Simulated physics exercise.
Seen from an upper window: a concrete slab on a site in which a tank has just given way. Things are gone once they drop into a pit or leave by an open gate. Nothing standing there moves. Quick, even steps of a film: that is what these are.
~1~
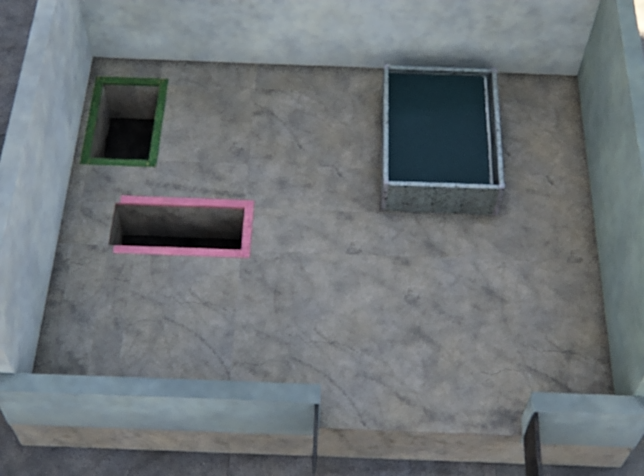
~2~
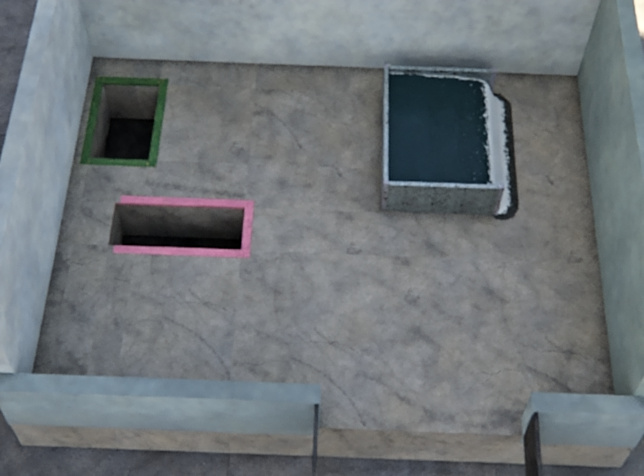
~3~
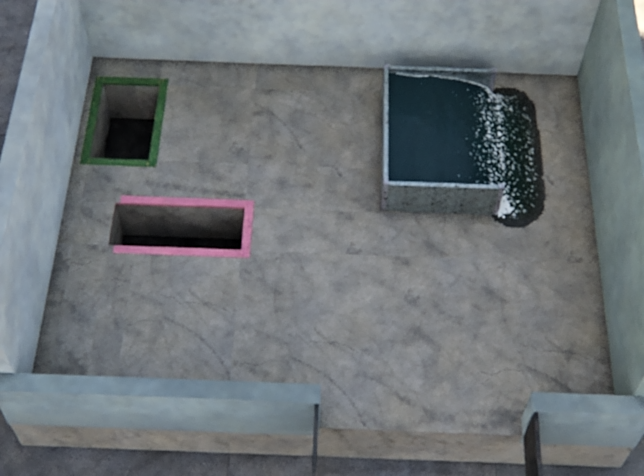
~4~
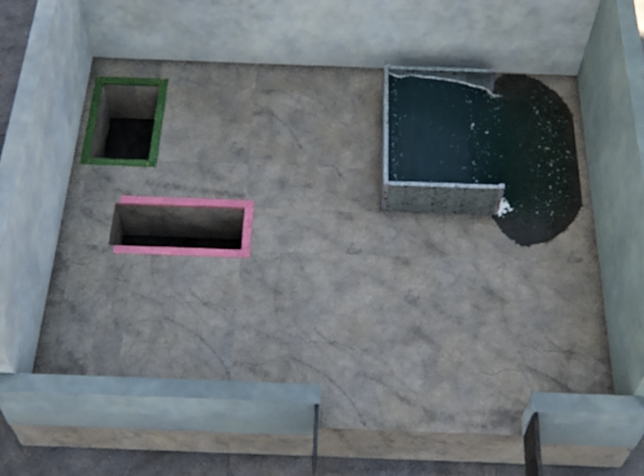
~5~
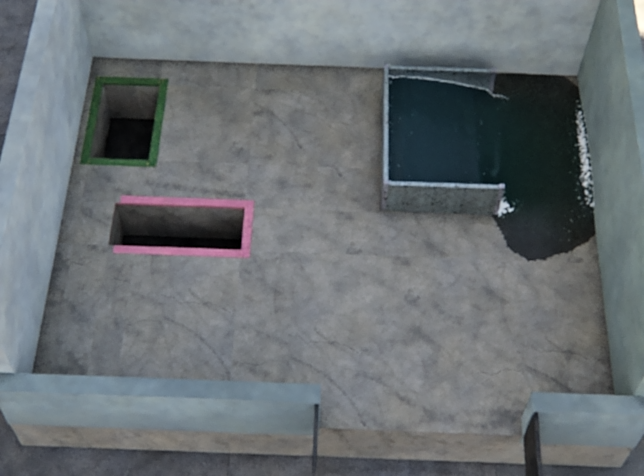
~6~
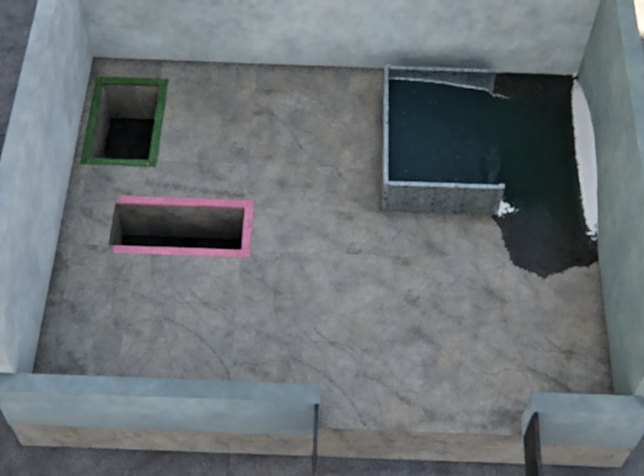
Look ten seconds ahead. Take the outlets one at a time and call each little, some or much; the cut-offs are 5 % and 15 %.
In order: The gate catches much; the green pit catches some; the pink pit catches little.
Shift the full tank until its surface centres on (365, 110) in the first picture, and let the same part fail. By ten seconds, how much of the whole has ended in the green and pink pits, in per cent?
Ten seconds on: Green pit 2 percent, pink pit 0 percent.
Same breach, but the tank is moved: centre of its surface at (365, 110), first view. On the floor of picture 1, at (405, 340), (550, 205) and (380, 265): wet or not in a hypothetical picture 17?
Spot 1 unwetted, spot 2 wetted, and spot 3 unwetted.
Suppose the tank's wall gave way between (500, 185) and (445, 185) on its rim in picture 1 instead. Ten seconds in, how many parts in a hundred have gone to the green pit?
For green, it comes to 0 percent.
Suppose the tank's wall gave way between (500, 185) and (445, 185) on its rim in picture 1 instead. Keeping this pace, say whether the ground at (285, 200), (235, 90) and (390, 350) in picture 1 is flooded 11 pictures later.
In the order asked: Out of reach, out of reach, sodden.
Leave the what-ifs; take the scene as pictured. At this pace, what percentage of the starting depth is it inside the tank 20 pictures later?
Roughly 20 %.
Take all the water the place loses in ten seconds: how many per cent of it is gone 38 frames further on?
Log: Around 60 %, estimated.
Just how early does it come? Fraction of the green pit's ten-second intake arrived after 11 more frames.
Estimate: Some 0 per cent.
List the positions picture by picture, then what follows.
In the first picture, the water tank at (441, 128) is whole and still.
In the second picture, the front is at (506, 213), out from the gap at (491, 146).
In the third picture, water pours out at (491, 147) and has run to (515, 94).
In the fourth picture, the front is at (547, 233), out from the gap at (491, 148).
In the fifth picture, the front is at (578, 93), out from the gap at (491, 148).
In the sixth picture, water pours out at (491, 148) and has run to (597, 253).
A moment on, water covers 10 % of the floor; the gate 0 %, the green pit 0 %, the pink pit 0 %.
Next, water covers 20 % of the floor; the gate 0 %, the green pit 0 %, the pink pit 0 %.
Then, water covers 40 % of the floor; the gate 2 %, the green pit 0 %, the pink pit 0 %.
Later, water covers 55 % of the floor; the gate 13 %, the green pit 6 %, the pink pit 0 %.
In the end, water covers 70 % of the floor; the gate 21 %, the green pit 9 %, the pink pit 2 %.
